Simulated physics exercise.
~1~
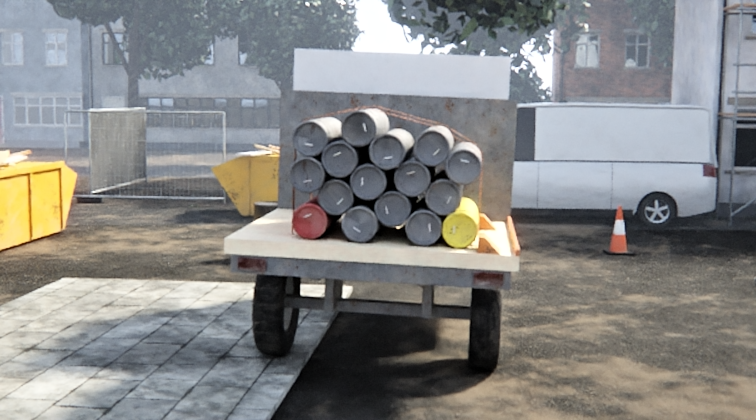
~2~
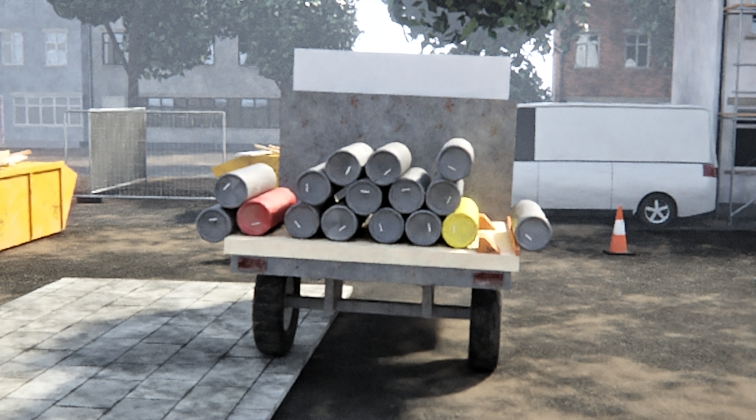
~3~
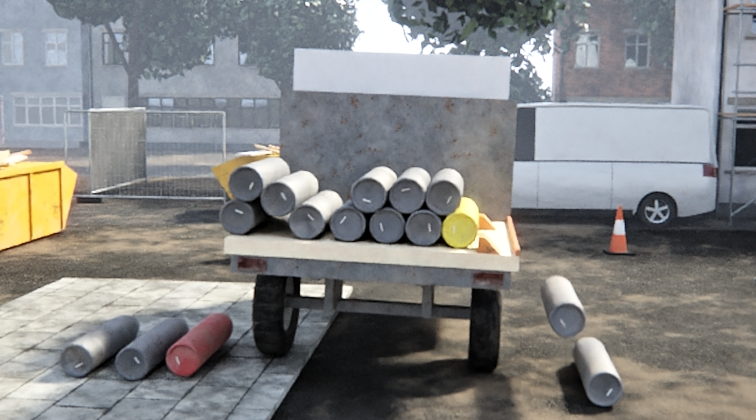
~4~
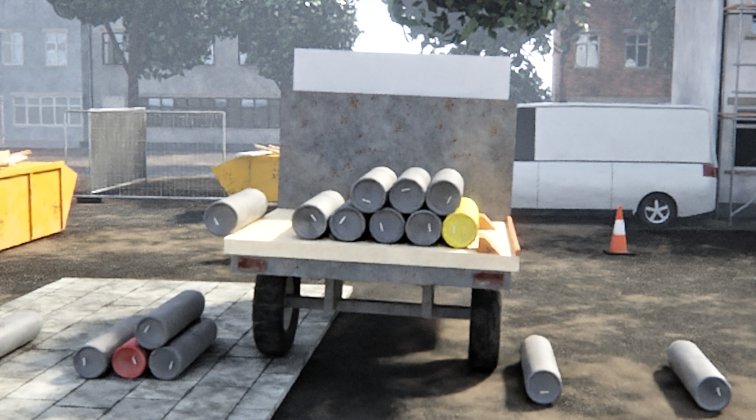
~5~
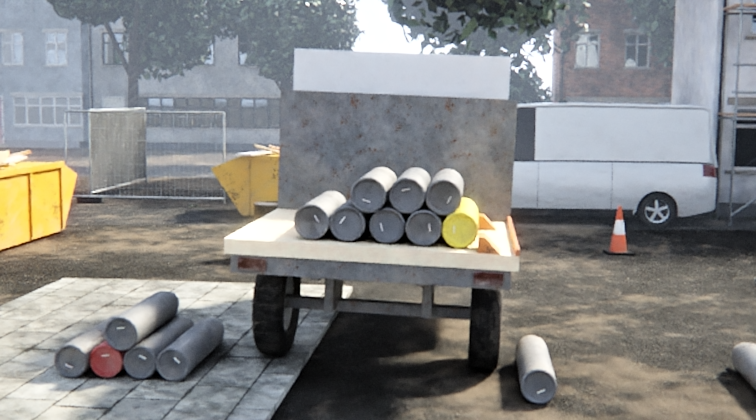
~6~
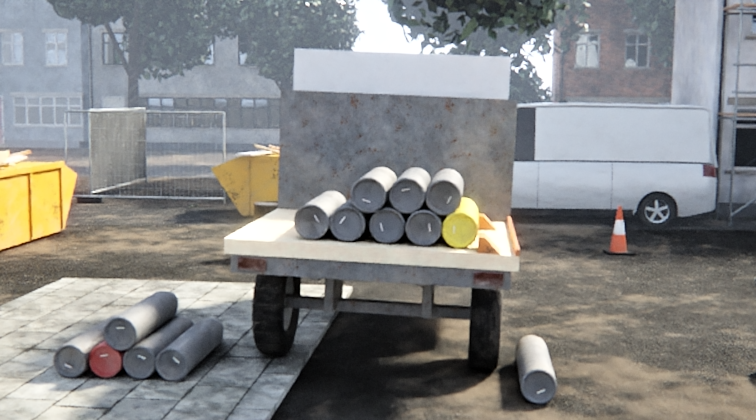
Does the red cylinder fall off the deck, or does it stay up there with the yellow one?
The red cylinder rolls off the left side and ends up on the ground, while the yellow one stays on the deck.
A flatbed lorry stands parked in a yard, seen from behind, with grey cylinders stacked end-on across its deck, a red one at the bottom left and a yellow one at the bottom right. A white van and an orange cone stand to the right, and a yellow skip to the left. The straps come off and the stack slumps, spreading cylinders both ways. The red one rolls left and drops onto the paving with several grey ones, while others tumble off the right. Finally, the yellow one remains on the deck beneath a smaller grey pile.
